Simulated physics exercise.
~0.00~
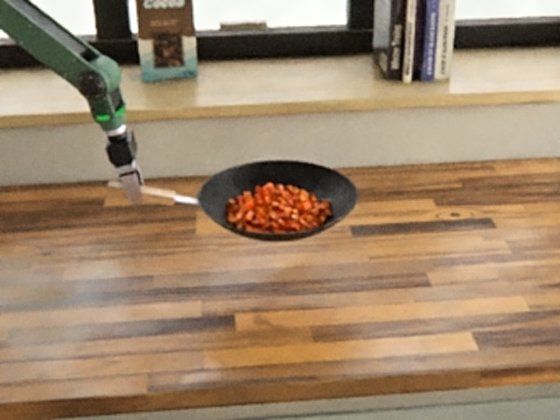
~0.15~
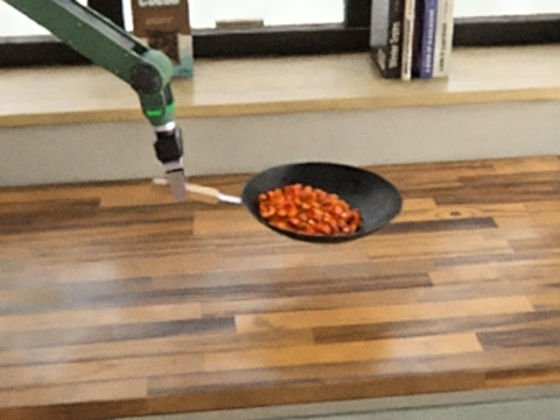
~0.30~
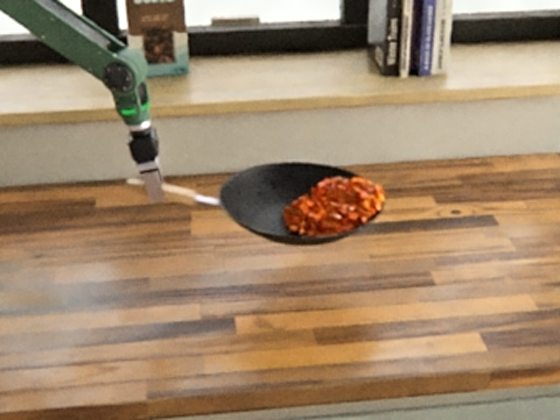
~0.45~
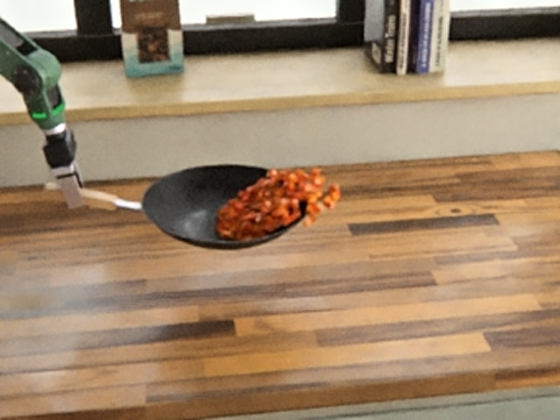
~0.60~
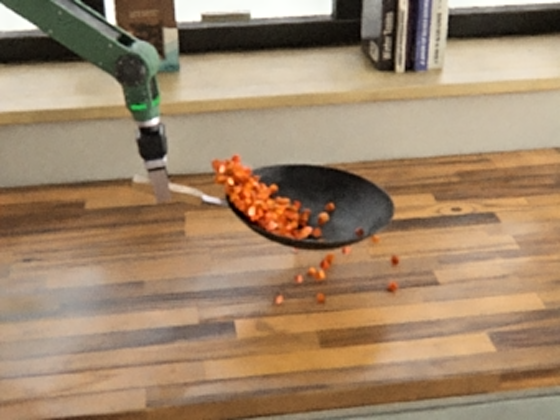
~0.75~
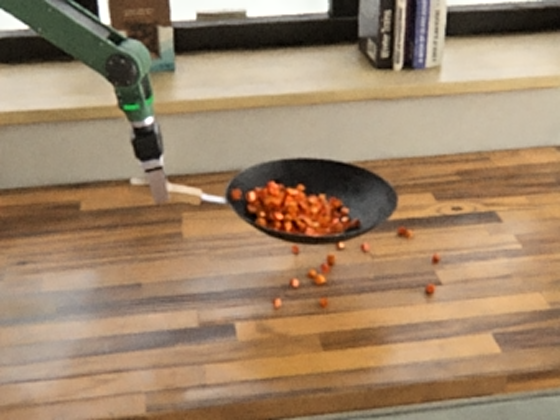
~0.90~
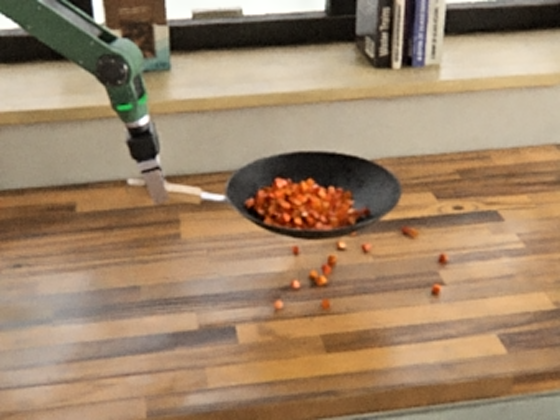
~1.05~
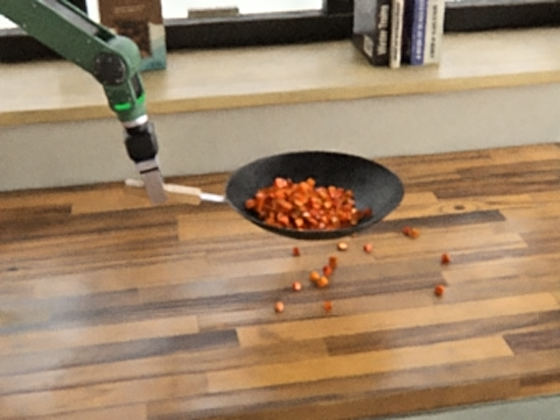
On a wooden countertop, a green robot arm jerks a dark wok of orange-red diced vegetables back and forth, spilling a few pieces.
